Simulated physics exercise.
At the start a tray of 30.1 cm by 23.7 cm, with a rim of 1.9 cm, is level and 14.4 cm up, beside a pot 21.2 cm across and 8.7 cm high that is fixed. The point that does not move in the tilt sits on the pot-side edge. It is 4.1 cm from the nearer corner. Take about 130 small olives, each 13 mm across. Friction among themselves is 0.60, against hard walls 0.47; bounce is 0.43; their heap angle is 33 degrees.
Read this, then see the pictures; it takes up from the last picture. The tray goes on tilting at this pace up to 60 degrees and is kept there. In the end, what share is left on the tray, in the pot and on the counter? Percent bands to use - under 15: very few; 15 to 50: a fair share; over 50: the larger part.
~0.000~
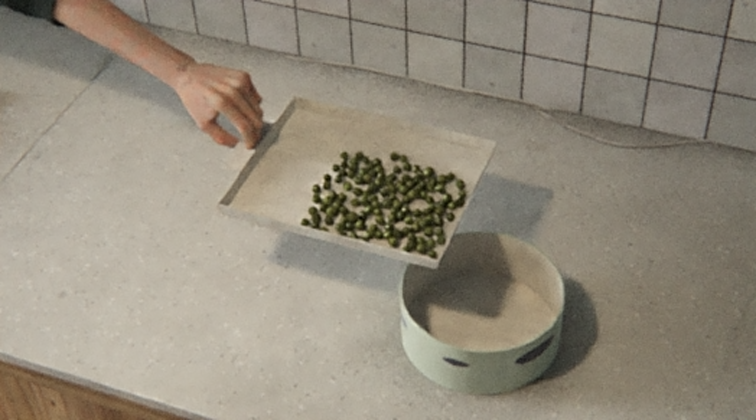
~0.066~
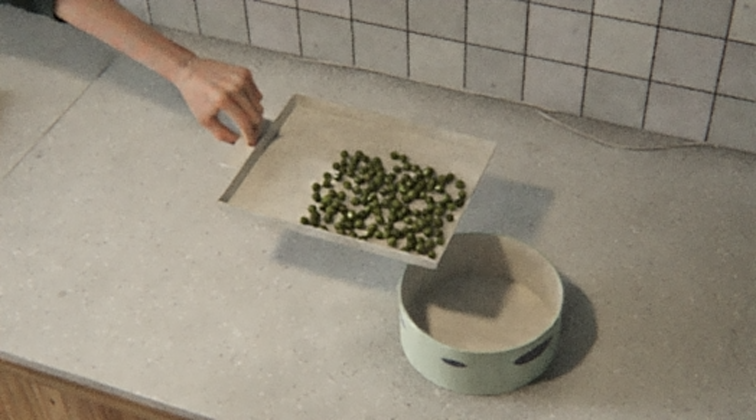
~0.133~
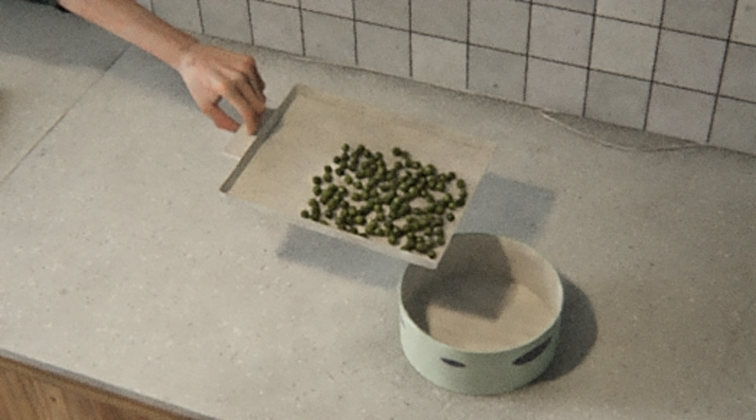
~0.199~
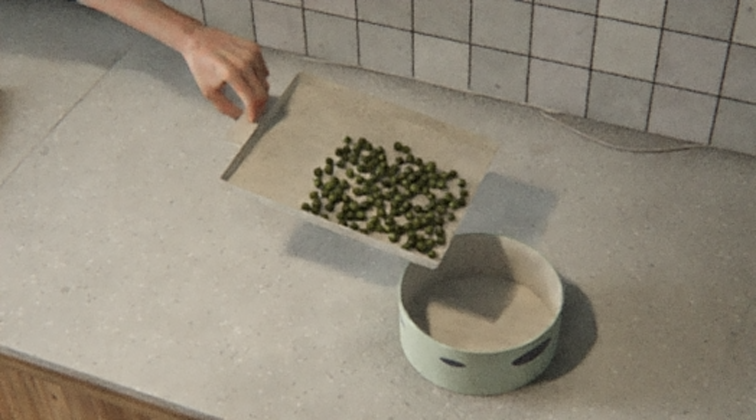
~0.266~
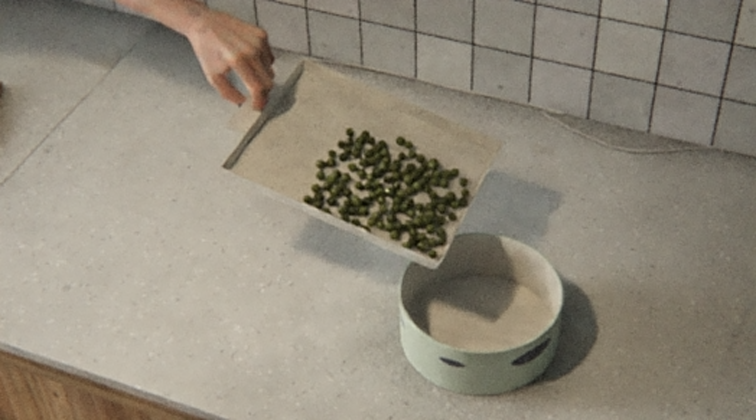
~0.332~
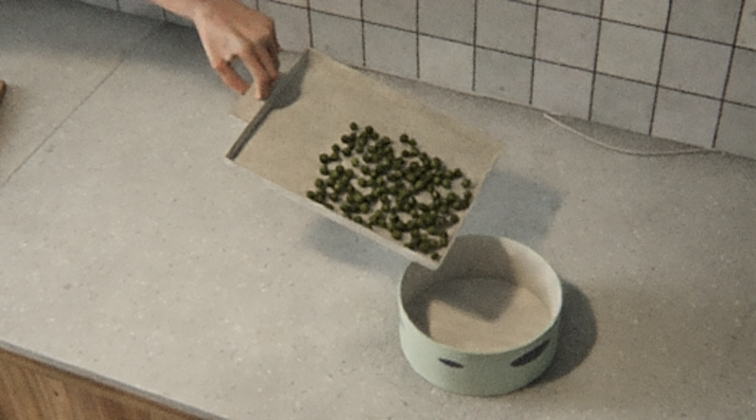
Tray - the larger part, pot - very few, counter - very few.
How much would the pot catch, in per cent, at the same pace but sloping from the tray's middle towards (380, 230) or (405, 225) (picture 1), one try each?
The share comes to roughly 0 in a hundred, then roughly 0 in a hundred.
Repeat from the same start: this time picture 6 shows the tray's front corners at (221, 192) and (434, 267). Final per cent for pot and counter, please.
The pot gets 5 and the counter 0.
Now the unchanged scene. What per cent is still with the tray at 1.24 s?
Of the load, some 100 percent.
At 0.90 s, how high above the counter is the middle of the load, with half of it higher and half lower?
Height: Around 20 cm.
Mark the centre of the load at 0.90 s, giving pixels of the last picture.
Load centre est.: (441, 196) px.
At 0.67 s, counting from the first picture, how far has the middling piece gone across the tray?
Displacement on the tray: About 4 cm.
After 0.67 s, tilt 38 degrees; the tray holds 100 %, the pot 0 %.
After 0.90 s, tilt 52 degrees; the tray holds 100 %, the pot 0 %.
After 1.24 s, tilt 60 degrees; the tray holds 100 %, the pot 0 %.
At rest (1.5 s), tray 100 %, pot 0 %, counter 0 %.
